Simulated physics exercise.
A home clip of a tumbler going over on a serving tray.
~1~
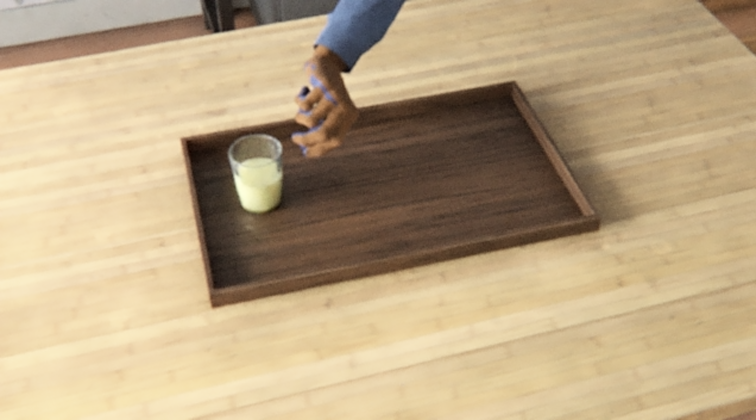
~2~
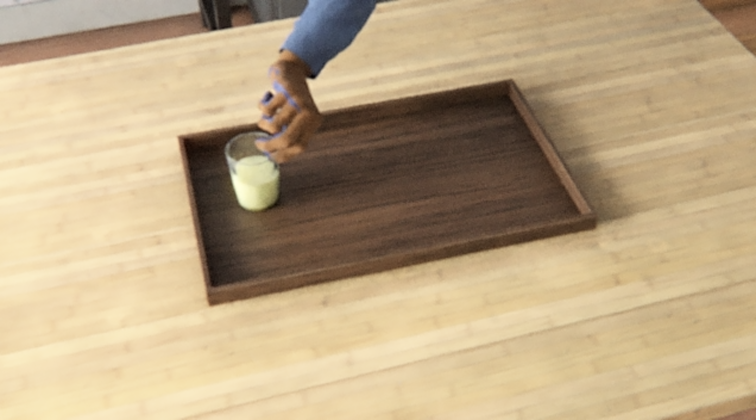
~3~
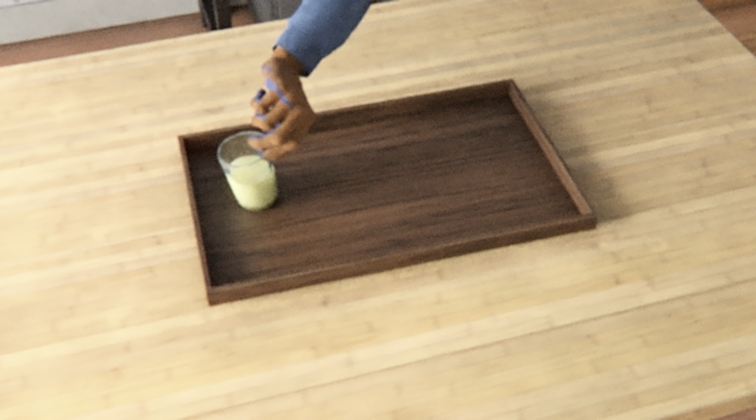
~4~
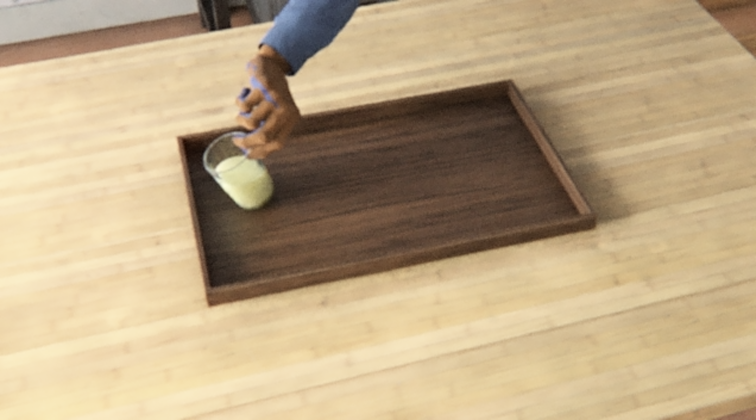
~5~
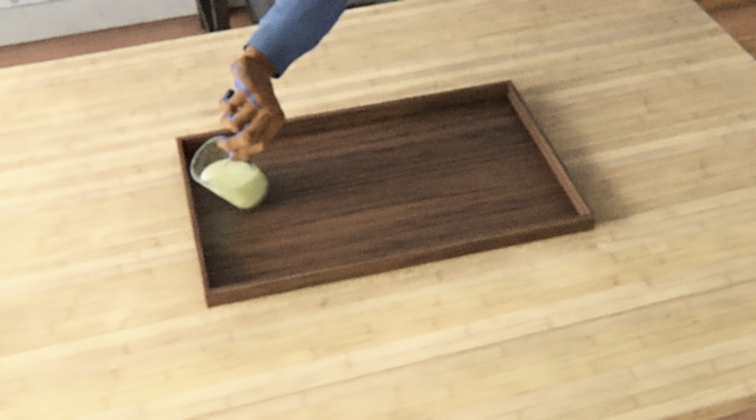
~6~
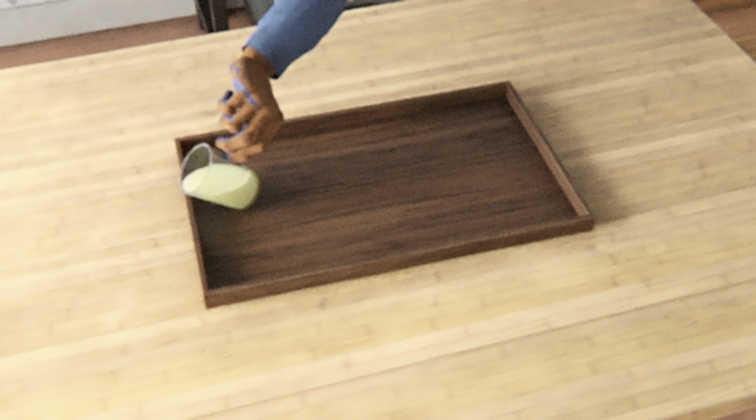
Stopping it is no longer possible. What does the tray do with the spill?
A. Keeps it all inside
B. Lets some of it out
Lets some of it out.
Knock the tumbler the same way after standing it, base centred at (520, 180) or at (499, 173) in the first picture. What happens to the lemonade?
At the first place it is held by the rim, at the second it is held by the rim.
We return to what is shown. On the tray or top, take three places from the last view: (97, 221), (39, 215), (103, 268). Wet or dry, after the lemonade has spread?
Taking them in order, I'd say covered, covered and covered.
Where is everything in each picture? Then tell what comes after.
In the first frame, it stands upright; tumbler (258, 174) about half full; tray (414, 250).
The second frame shows the hand pushes it; tumbler about half full, surface at (255, 171).
The third frame shows the hand pushes it; tumbler (251, 171) about half full.
The fourth frame shows the hand pushes it; tumbler (241, 172) tipped 20°; tray (411, 248).
The fifth frame shows the hand pushes it; tumbler (231, 174) tipped 35°.
In the sixth frame, it is falling; tumbler (220, 179) tipped 45°.
Soon after, the tumbler lies across the rim; the puddle covers about as much as a plate; it is on the top, beyond the rim.
Later, the puddle covers about as much as a tray; it is on the top, beyond the rim.
In the end, the puddle covers about as much as a tray; it is on the top, beyond the rim.
